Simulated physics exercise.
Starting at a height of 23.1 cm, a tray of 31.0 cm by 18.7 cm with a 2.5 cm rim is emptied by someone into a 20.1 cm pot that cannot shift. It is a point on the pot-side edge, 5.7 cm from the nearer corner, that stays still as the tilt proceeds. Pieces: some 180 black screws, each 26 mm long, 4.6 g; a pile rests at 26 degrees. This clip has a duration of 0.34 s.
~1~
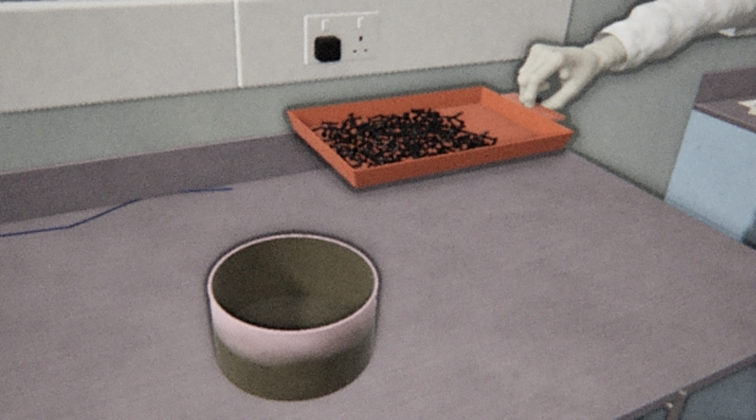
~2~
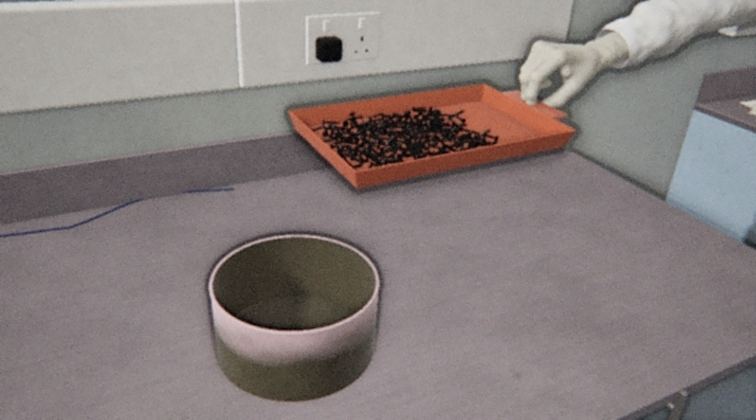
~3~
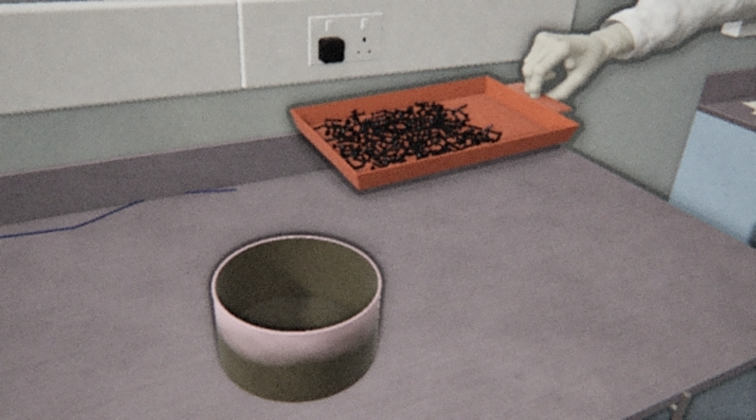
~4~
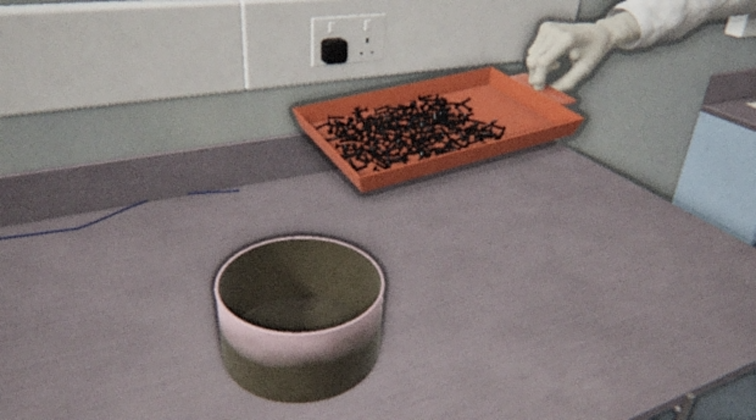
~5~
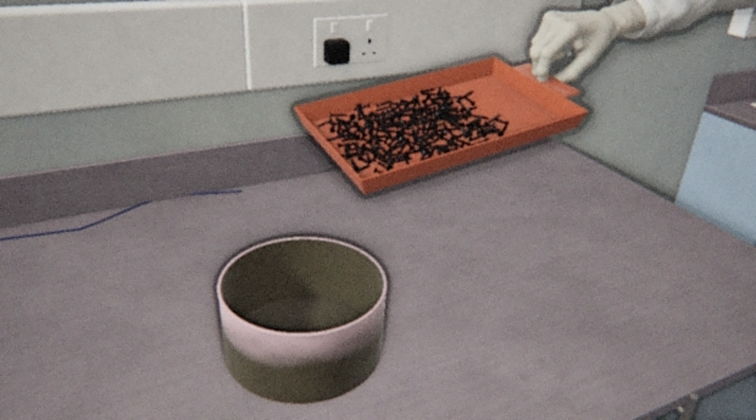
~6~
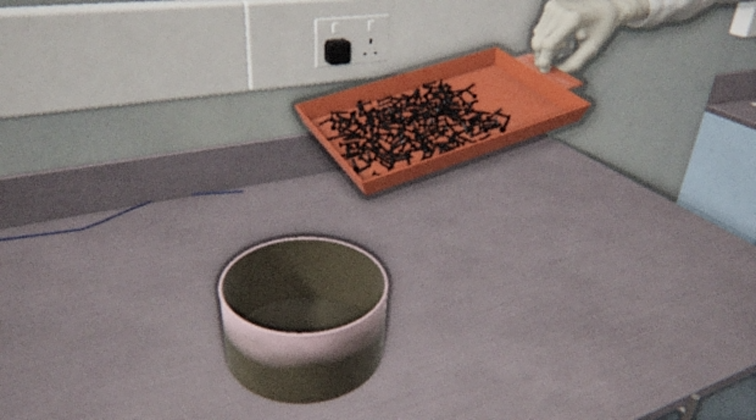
A gloved hand slowly tilted an orange tray holding a pile of small black screws, raising its right side so the left front corner sat lowest, while a round pot stood on the grey worktop.
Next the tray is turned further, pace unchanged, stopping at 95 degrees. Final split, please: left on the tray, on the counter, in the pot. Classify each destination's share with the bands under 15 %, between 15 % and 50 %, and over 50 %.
Tray: Under 15 %; counter: Under 15 %; pot: Over 50 %.
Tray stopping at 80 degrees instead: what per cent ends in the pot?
Then about 90 per cent.
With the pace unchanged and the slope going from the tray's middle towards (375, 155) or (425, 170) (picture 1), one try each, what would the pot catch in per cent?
About 95 per cent on the first try and 60 per cent on the second.
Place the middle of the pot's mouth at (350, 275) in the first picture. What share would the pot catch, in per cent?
Roughly 100 per cent.
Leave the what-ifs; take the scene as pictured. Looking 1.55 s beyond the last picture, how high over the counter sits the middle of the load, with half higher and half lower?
Median height: Approx. 24 cm.
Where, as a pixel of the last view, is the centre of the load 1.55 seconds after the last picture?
Approx. (359, 180).
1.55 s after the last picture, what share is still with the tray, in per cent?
About 80 per cent.
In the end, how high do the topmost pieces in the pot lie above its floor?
I'd put it at close to 2.5 centimetres.
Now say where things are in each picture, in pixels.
The first picture shows tray tilt 0 degrees, front corners at (357, 167) and (566, 131); middle of the pieces at (404, 138); pot at (295, 278).
The second picture shows tray tilt 1 degrees, front corners at (358, 168) and (568, 129); middle of the pieces at (405, 138).
The third picture shows tray tilt 3 degrees, front corners at (360, 170) and (571, 123), lowest corner left front; middle of the pieces at (407, 135).
The fourth picture shows tray tilt 6 degrees, front corners at (362, 173) and (576, 117), lowest corner left front; middle of the pieces at (410, 132).
The fifth picture shows tray tilt 9 degrees, front corners at (364, 175) and (580, 110), lowest corner left front; middle of the pieces at (413, 128).
The sixth picture shows tray tilt 12 degrees, front corners at (365, 177) and (582, 103), lowest corner left front; middle of the pieces at (414, 125); pot at (305, 281).
Then, 0.93 s after the last picture, tilt 50 degrees; the tray holds 100 %, the pot 0 %.
Then, 1.55 s after the last picture, tilt 76 degrees; the tray holds 80 %, the pot 5 %.
Then, 2.21 s after the last picture, tilt 95 degrees; the tray holds 0 %, the pot 95 %.
In the end, tray 0 %, counter 5 %, pot 95 %.
